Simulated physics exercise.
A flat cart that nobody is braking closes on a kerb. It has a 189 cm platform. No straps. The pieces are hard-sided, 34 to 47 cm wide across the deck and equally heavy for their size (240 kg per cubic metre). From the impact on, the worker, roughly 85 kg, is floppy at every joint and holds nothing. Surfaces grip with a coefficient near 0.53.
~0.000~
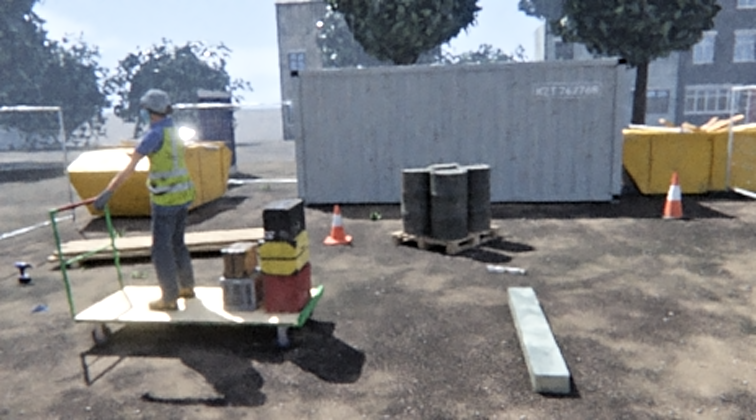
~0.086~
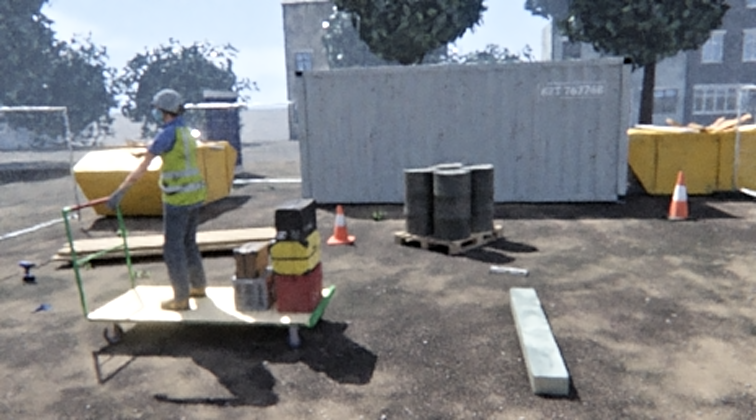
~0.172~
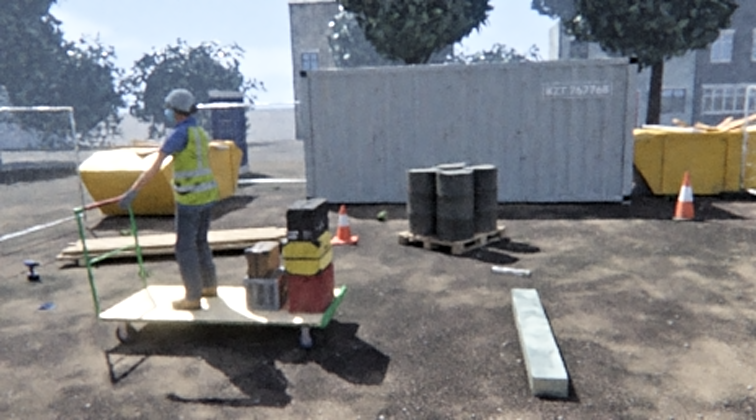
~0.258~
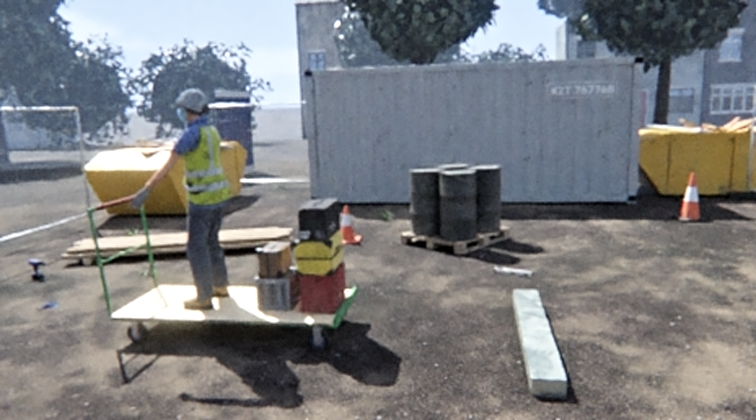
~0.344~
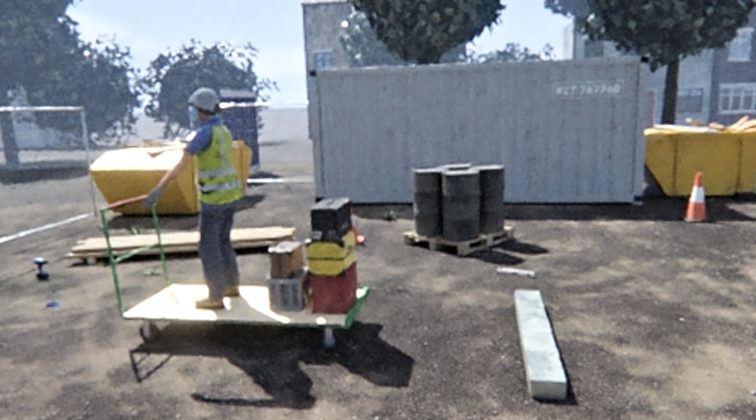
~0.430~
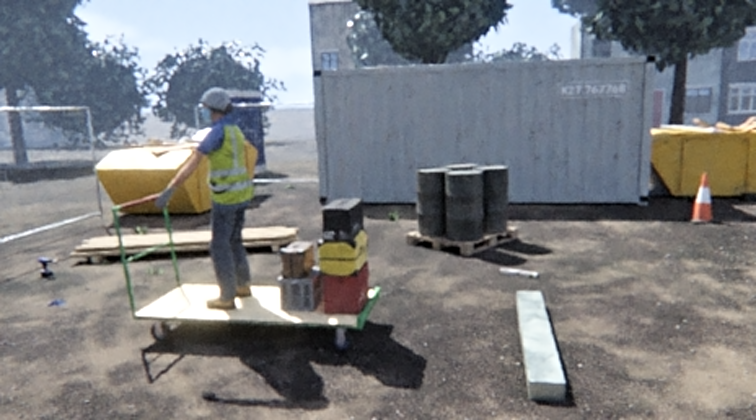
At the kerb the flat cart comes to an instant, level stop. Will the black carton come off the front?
In the end the black carton ends off the deck.
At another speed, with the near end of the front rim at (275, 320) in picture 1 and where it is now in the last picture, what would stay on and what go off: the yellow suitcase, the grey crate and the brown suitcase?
In that case yellow off, grey on, brown on.
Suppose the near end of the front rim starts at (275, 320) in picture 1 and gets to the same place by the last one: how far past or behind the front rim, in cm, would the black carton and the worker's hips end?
Then black 80 past, hips 40 behind.
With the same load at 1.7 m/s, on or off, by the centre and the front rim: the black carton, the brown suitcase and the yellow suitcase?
Then black off, brown on, yellow off.
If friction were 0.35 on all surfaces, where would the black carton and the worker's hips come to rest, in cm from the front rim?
In that case black 110 past, hips 80 behind.
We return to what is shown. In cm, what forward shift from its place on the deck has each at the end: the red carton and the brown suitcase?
Forward: Red 50, brown 40.
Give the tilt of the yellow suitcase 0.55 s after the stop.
Roughly 30° from upright.
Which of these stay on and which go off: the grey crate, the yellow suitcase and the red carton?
In the end: Grey on, yellow off, red off.
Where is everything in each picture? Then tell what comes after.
Black carton (285, 219), brown suitcase (241, 260), rim corner (299, 322); 0 cm covered, 179 to go, in the first picture.
Black carton (296, 219), brown suitcase (252, 260), rim corner (311, 323); 10 cm covered, 170 to go, in the second picture.
Black carton (308, 219), brown suitcase (264, 259), rim corner (323, 323); 20 cm covered, 160 to go, in the third picture.
Black carton (320, 219), brown suitcase (275, 259), rim corner (335, 323); 29 cm covered, 150 to go, in the fourth picture.
Black carton (332, 219), brown suitcase (287, 259), rim corner (347, 324); 39 cm covered, 140 to go, in the fifth picture.
Black carton (344, 219), brown suitcase (298, 259), rim corner (359, 324); 49 cm covered, 131 to go. Speed about 1.1 m/s, in the sixth picture.
After 1.58 s the deck stops.
After 2.13 s the black carton is 19 cm past the rim, tilted 25°, near (561, 225) in the last picture's view.
After 2.58 s the black carton is 66 cm past the rim, tilted 70°, near (623, 296) in the last picture's view.
At rest, 4.3 s, past the rim, yellow suitcase, black carton and red carton; behind it, brown suitcase, grey crate and the worker's hips.
